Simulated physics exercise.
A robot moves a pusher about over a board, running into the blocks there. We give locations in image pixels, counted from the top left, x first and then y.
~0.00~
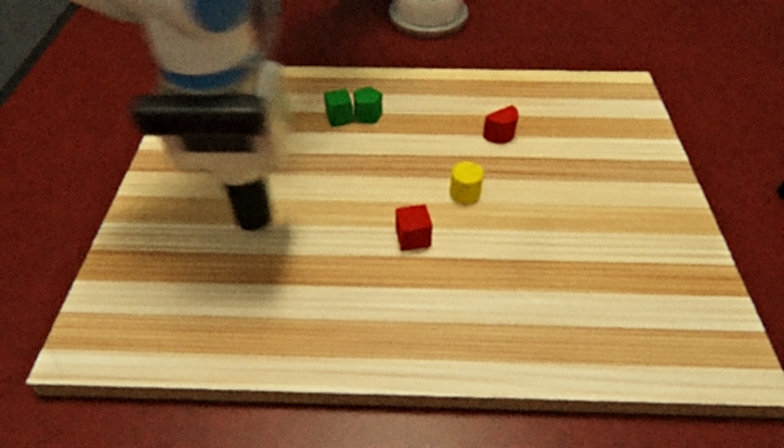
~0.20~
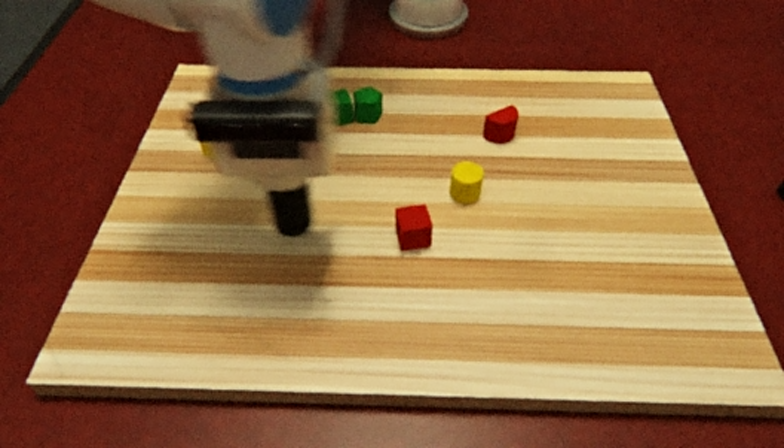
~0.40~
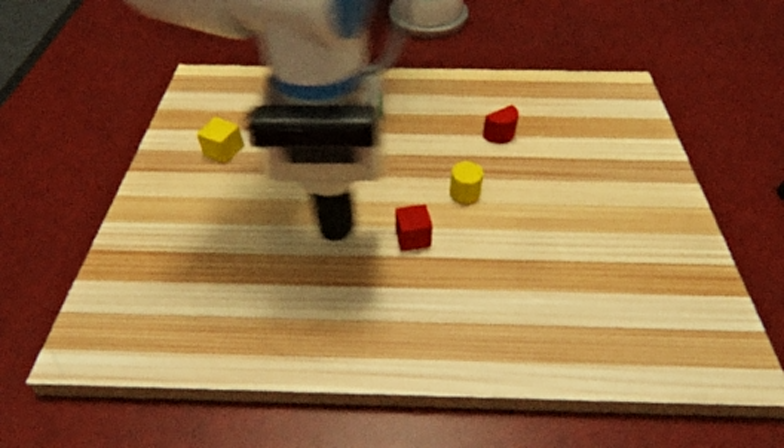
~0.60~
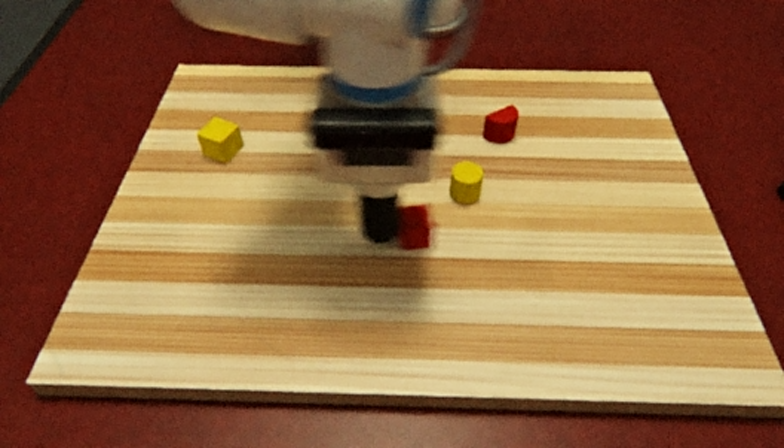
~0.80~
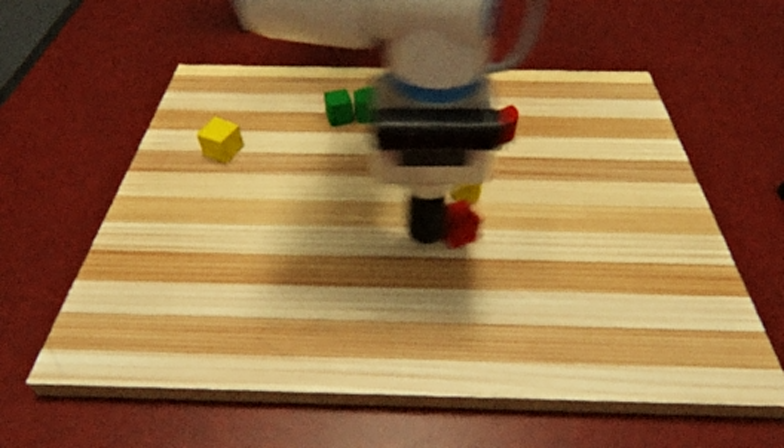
A robot arm sweeping its black pusher rightward across a striped wooden board, nudging a red block to the right.
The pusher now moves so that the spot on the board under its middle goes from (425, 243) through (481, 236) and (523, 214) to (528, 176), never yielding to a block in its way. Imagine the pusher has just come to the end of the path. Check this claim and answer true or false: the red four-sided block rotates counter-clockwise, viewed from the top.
That statement is not accurate.
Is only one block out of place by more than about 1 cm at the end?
I'd say yes.
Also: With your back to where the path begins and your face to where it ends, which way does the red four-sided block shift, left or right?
Side: Right.
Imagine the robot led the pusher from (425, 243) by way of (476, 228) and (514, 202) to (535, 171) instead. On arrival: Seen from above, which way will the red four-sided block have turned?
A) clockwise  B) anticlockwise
I choose A.
What follows on the original path. One third of the way, pusher at (484, 223); red four-sided block at (519, 206).
Two thirds of the way, pusher at (527, 201); red four-sided block at (564, 192), turned 35° clockwise.
At the end, pusher at (531, 163); red four-sided block at (566, 191), turned 40° clockwise; yellow round block still.
